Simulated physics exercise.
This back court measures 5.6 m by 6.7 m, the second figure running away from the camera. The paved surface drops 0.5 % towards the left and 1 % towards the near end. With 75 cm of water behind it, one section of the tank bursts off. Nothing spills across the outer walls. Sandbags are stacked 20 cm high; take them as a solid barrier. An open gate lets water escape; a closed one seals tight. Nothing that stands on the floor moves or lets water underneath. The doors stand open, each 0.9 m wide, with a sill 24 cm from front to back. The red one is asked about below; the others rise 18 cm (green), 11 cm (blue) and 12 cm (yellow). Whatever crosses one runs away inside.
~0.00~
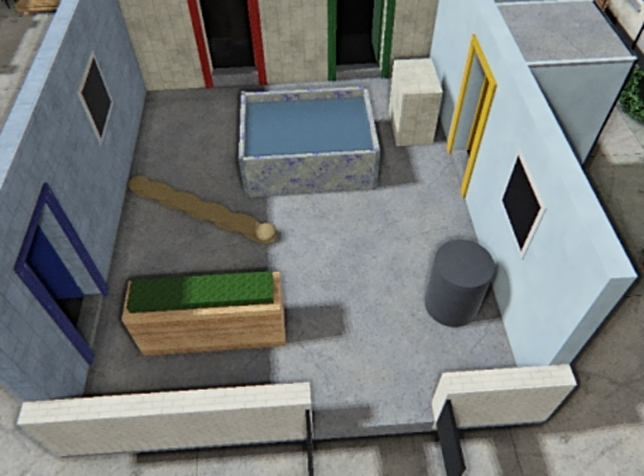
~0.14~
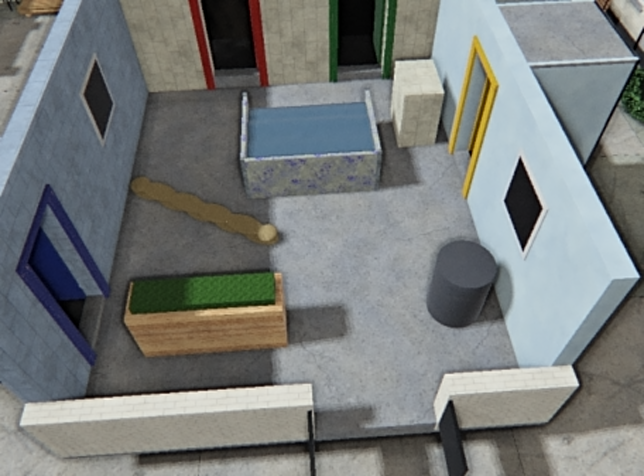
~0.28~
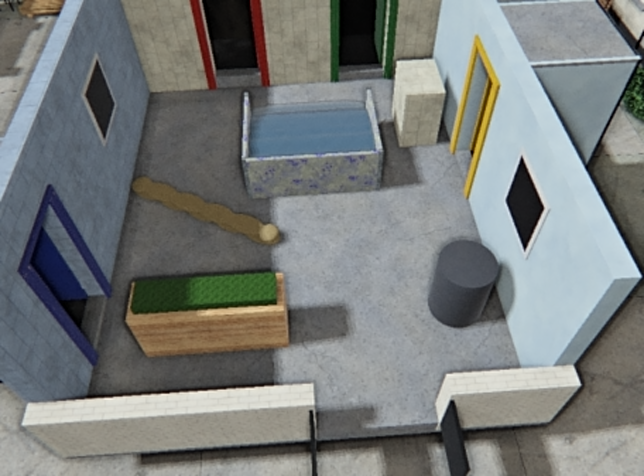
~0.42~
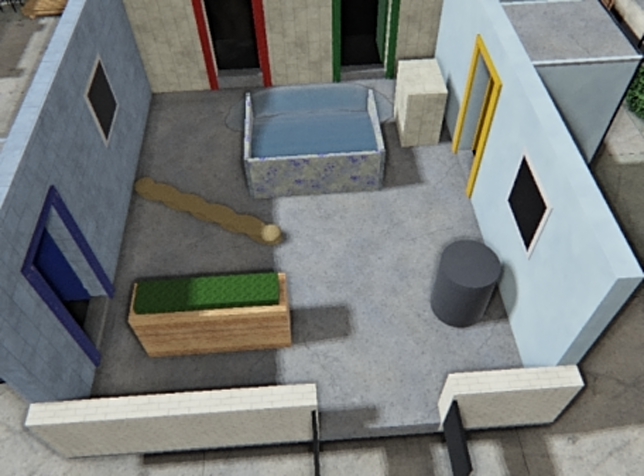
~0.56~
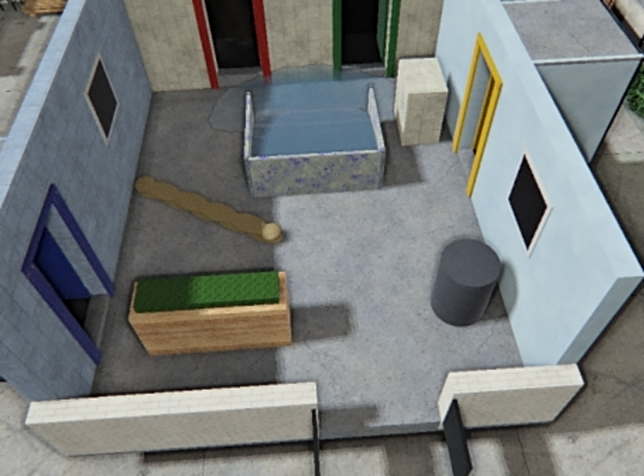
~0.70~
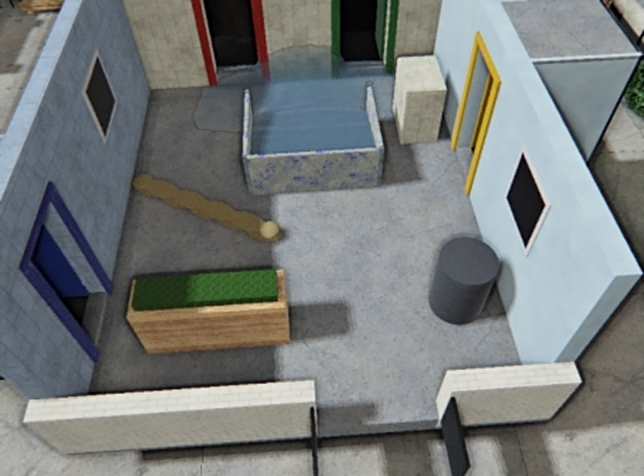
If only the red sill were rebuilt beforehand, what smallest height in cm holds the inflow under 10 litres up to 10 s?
At least 31 cm or so.
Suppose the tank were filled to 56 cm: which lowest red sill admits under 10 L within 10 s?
About 22 cm.
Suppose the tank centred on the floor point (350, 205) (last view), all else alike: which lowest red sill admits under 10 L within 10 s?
Then roughly 18 cm.
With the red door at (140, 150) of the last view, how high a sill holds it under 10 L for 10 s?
Roughly 16 cm.
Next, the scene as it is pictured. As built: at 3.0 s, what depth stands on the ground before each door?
Depths in cm: Green 15, blue 0, red 14, yellow 10.
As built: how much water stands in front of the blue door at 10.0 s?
About 5.0 cm.
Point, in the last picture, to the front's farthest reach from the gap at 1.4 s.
Around (151, 90).
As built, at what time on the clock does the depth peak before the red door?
Around 1.4 s.
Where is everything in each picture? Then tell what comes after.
In the first frame, still water, 75 cm deep, in the tank at (307, 125); the red door at (229, 40) is dry.
In the second frame, the gap is on the far side, the front 0.3 m out at a hidden place; the back of the tank holds 75 cm.
In the third frame, the front is at a hidden place, 0.7 m from the gap on the far side; 1.6 m2 of floor is wet, 73 cm left at the back.
In the fourth frame, water pours out on the far side and has run 1.3 m, to (274, 90); about 11 cm deep outside, 66 cm at the back.
In the fifth frame, the gap is on the far side, the front 1.5 m out at (342, 69); the back of the tank holds 64 cm.
In the sixth frame, the gap is on the far side, the front 1.7 m out at (209, 86); the back of the tank holds 58 cm; water is at the red door at (233, 38).
After 1.4 s water covers 20 % of the floor, deepest (48 cm) near (306, 86); 33 cm at the red door, 10 litres in over its 26 cm sill.
After 3.0 s water covers 45 % of the floor, deepest (33 cm) near (154, 181); 14 cm at the red door, 23 litres in over its 26 cm sill.
After 10.0 s water covers 85 % of the floor, deepest (14 cm) near (184, 194); 9 cm at the red door, 23 litres in over its 26 cm sill.
At the red door as built, the water arrived by 0.6 s and peaked near 33 cm at 1.4 s.
Run again over the same 10 s with other heights there, 16 litres in over 28.5 cm, 1 litre over 38 cm. The limit of 10 litres is kept from about 31 cm up.
